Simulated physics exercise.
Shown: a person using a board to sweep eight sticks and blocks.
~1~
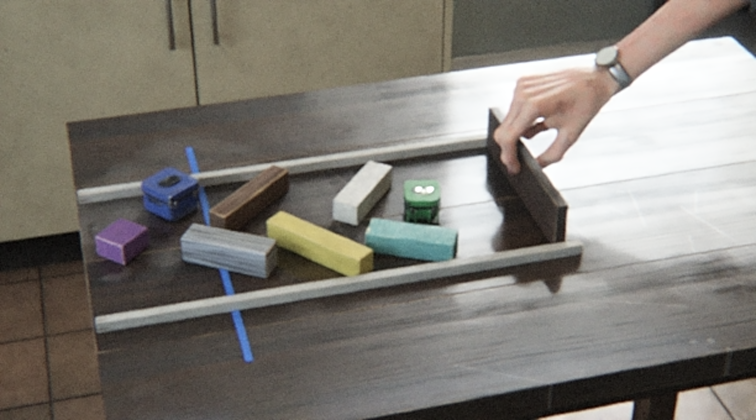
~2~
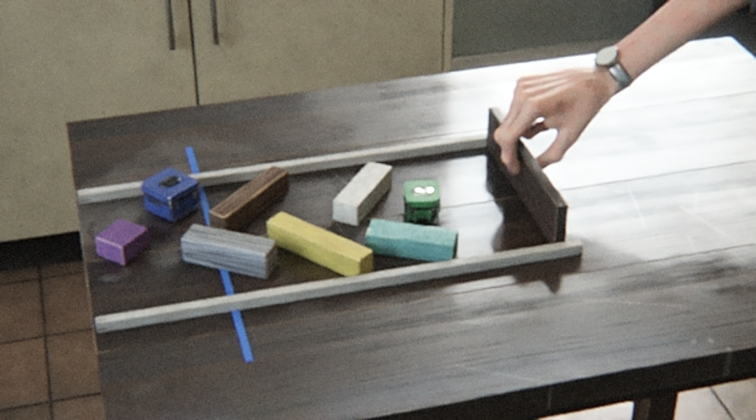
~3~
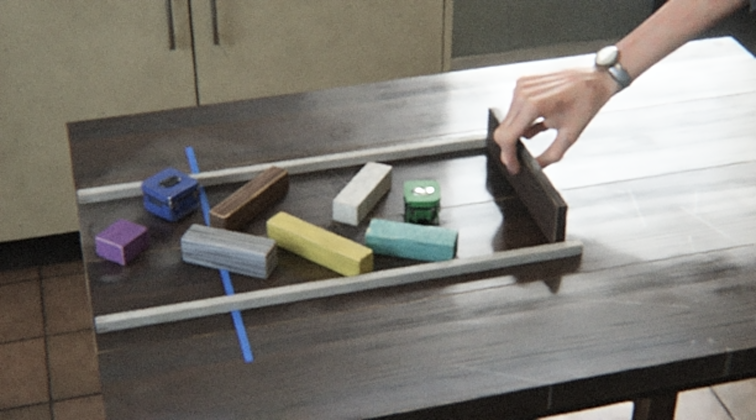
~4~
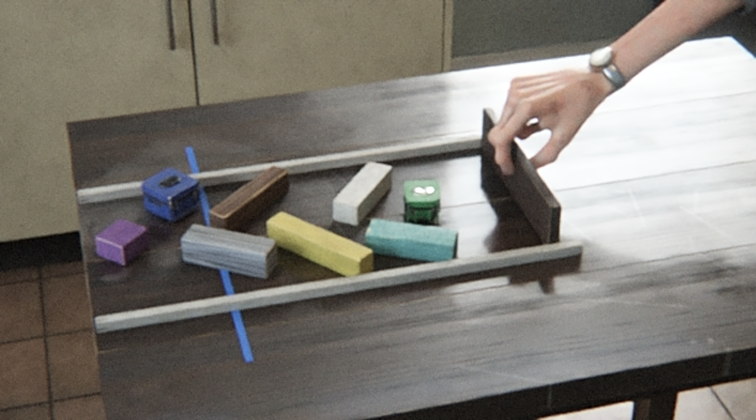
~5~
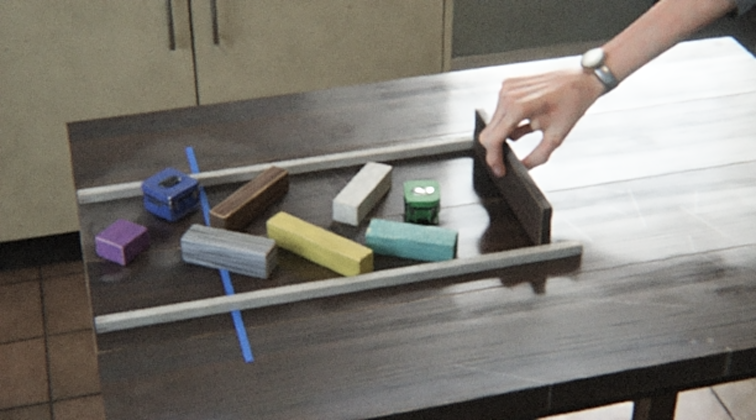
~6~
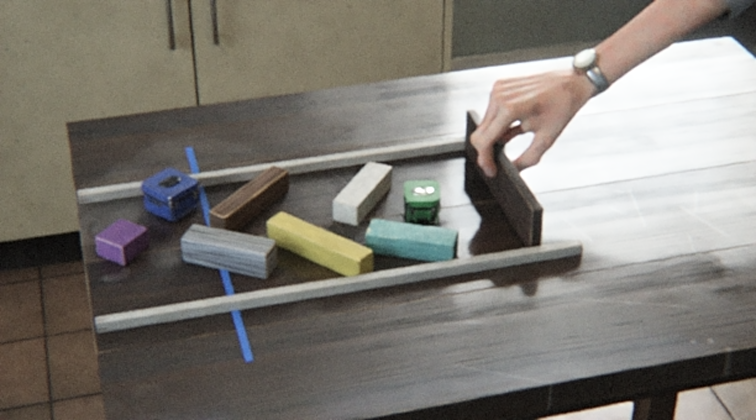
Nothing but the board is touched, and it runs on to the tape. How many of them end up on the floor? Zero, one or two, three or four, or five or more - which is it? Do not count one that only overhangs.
It is zero.
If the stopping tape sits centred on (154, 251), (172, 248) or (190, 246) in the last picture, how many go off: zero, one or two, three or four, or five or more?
Counts as listed: Either three or four / just one or two / one to two.
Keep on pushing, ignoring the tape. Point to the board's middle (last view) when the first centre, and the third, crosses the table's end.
About (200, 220) and about (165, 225).
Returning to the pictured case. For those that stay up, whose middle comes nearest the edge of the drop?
That's the purple block.
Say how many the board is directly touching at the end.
In total, 3.
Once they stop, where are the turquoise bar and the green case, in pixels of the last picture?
Roughly (184, 266), and the other roughly (199, 238).
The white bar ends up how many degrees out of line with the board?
About 35 degrees.
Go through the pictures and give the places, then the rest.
The first picture shows purple block (123, 241); blue case (171, 195); grey stick (230, 251); board (525, 174); tape (216, 242).
The second picture shows blue case (171, 195); white bar (363, 193).
The third picture shows grey stick (230, 251); yellow bar (320, 246).
The fourth picture shows purple block (123, 242); green case (422, 203).
The fifth picture shows blue case (171, 195); board (510, 176).
The sixth picture shows purple block (123, 242); blue case (171, 195); grey stick (230, 251); board (501, 177); tape (216, 242).
Soon after, none off yet; purple block at rest near (123, 242); blue case at rest near (171, 195); grey stick at rest near (230, 251).
At rest, the number that fall off is zero.
